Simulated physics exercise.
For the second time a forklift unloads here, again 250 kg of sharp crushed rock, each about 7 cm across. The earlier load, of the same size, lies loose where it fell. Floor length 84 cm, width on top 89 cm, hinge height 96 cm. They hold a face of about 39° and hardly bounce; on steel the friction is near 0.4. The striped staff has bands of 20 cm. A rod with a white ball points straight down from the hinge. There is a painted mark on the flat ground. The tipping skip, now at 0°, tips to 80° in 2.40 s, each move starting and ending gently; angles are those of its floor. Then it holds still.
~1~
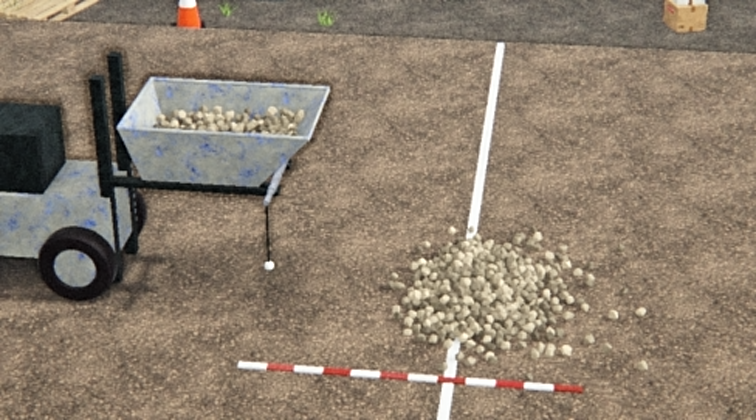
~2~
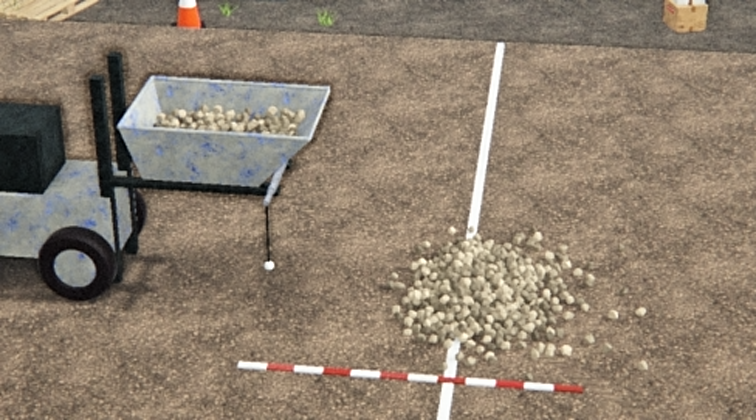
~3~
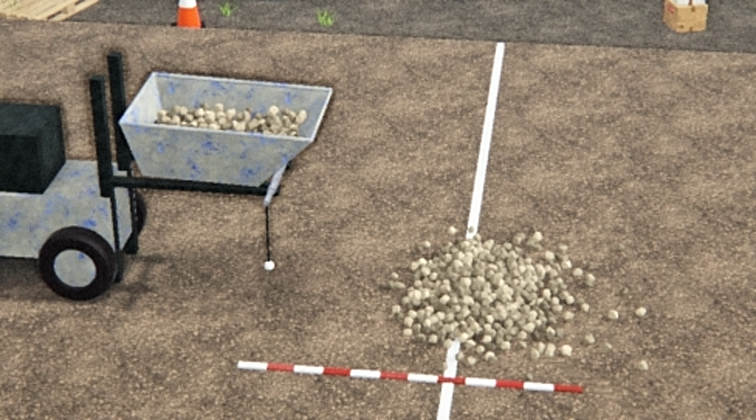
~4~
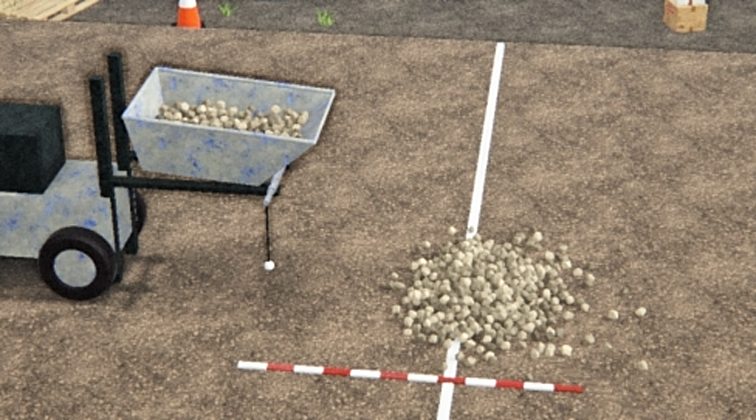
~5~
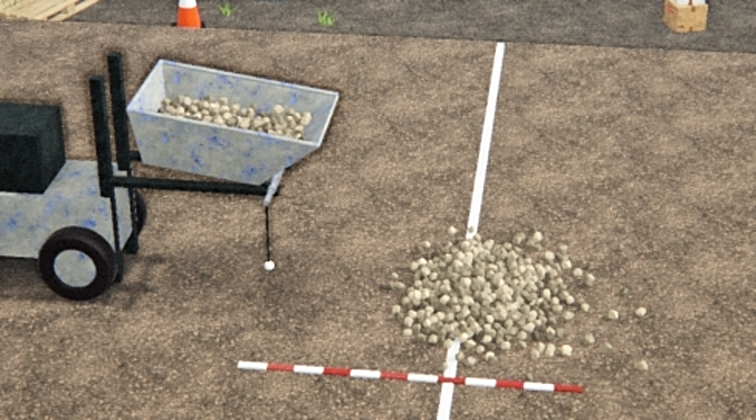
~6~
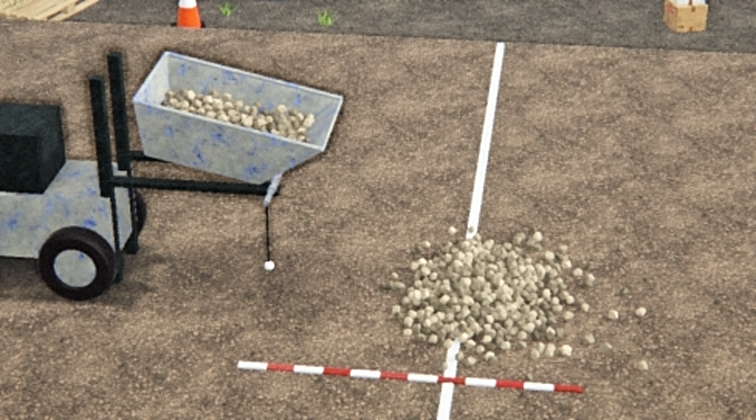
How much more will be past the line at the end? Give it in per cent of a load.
Close to 2 parts in a hundred.
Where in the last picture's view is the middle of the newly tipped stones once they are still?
Around (405, 277).
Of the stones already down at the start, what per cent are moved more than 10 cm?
About 0 per cent.
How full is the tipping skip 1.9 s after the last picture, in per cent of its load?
Roughly 30 per cent is still inside.
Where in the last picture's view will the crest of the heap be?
Around (410, 258).
Then, 1.2 s after the last picture the floor is at 68°; in per cent of one load, 100 in the tipping skip, 35 short of the line, 65 past the line; the foremost stones are at (616, 302).
Then, 1.9 s after the last picture the floor is at 80°; in per cent of one load, 32 in the tipping skip, 104 short of the line, 65 past the line; the foremost stones are at (616, 302).
Then, 2.2 s after the last picture the floor is at 80°; in per cent of one load, 7 in the tipping skip, 127 short of the line, 66 past the line; the foremost stones are at (616, 302).
Then, 4.7 s after the last picture the floor is at 80°; in per cent of one load, 0 in the tipping skip, 134 short of the line, 66 past the line; the foremost stones are at (616, 302). Net gain past the line, 2.
